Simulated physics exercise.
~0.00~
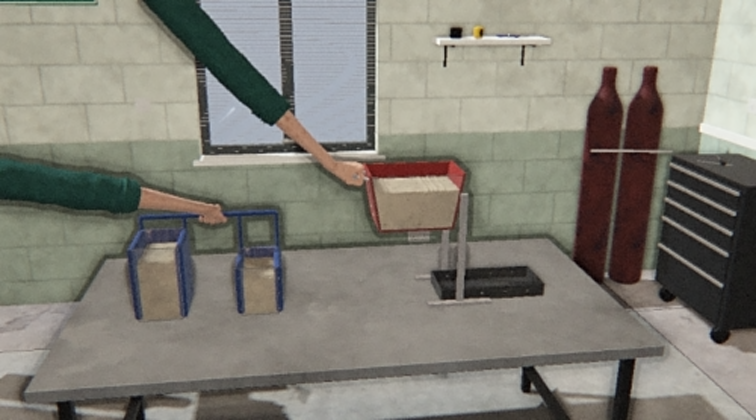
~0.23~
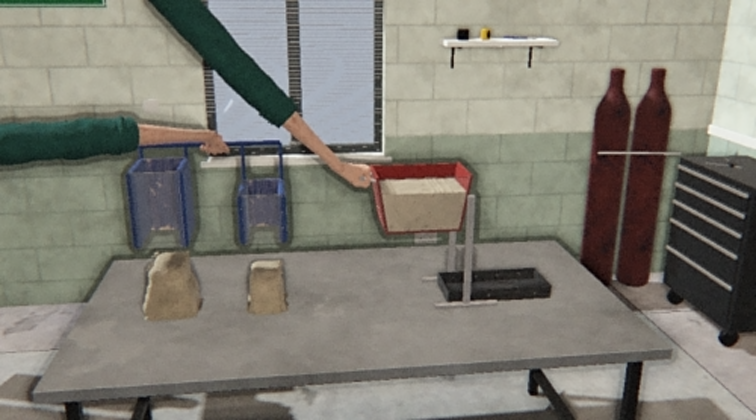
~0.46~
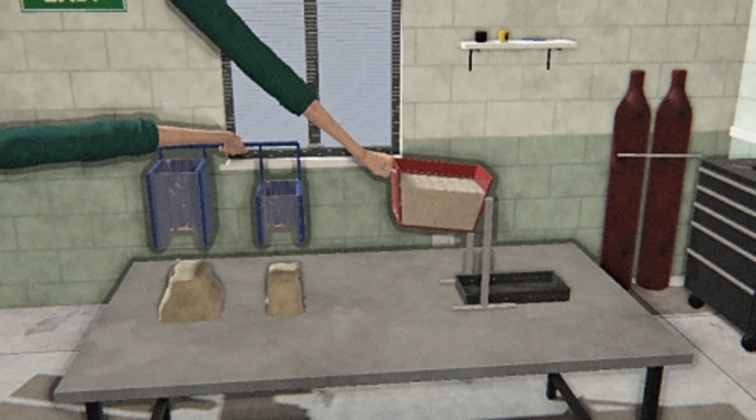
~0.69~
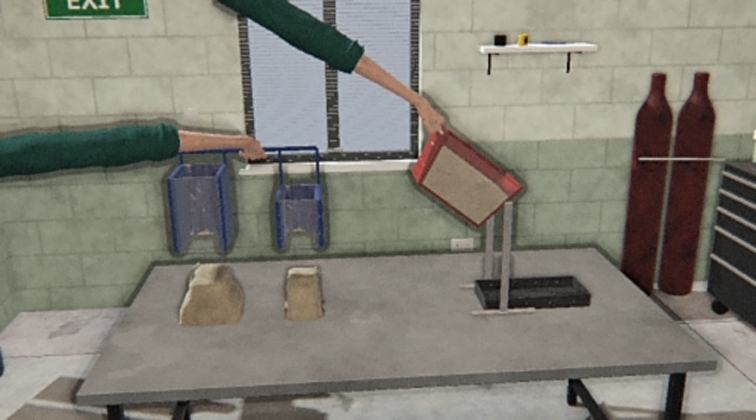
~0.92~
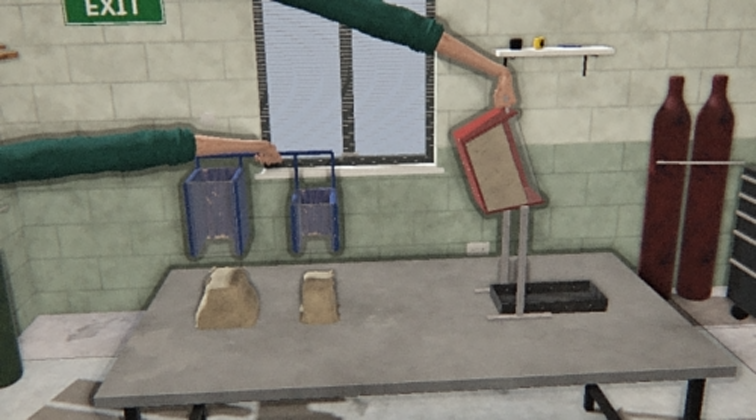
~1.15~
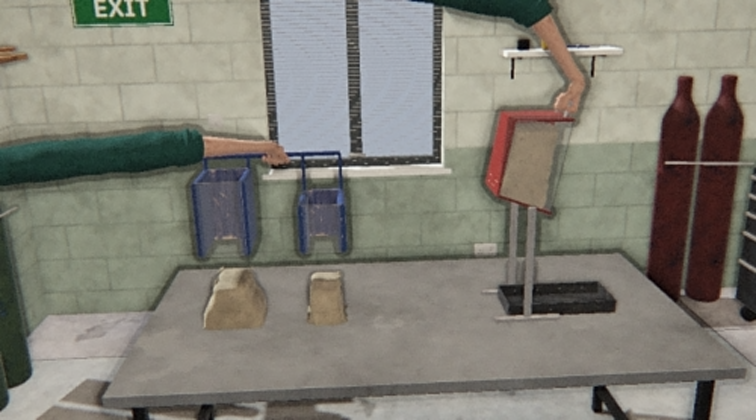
In a workshop, one hand lifted two joined blue molds off two pale blocks on a table, the larger block slumping slightly, while another hand turned a filled red tub clockwise onto its side.
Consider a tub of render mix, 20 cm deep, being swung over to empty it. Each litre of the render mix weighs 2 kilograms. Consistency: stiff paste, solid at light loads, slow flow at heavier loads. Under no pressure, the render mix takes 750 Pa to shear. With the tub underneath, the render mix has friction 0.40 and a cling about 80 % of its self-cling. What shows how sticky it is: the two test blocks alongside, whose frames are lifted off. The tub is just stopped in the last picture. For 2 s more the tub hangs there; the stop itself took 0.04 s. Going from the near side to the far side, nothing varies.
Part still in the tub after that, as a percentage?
Close to 25 %.
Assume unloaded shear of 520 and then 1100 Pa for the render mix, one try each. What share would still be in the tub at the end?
Respectively 16 % and 30 %.
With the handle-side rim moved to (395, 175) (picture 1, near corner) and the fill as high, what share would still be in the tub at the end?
About 40 % stays in the tub.
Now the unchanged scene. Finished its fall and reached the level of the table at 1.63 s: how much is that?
Roughly 65 per cent.
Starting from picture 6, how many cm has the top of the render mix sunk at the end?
19 cm.
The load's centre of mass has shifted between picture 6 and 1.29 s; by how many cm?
9 cm.
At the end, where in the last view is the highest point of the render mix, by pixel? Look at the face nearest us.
Roughly at pixel (507, 186).
After 1.29 s, the tub is at 101 degrees and holds 71 %.
After 1.46 s, the tub is at 101 degrees and holds 29 %.
After 1.63 s, the tub is at 101 degrees and holds 27 %.
After 1.80 s, the tub is at 101 degrees and holds 26 %.
After 3.15 s, the tub is at 101 degrees and holds 25 %.
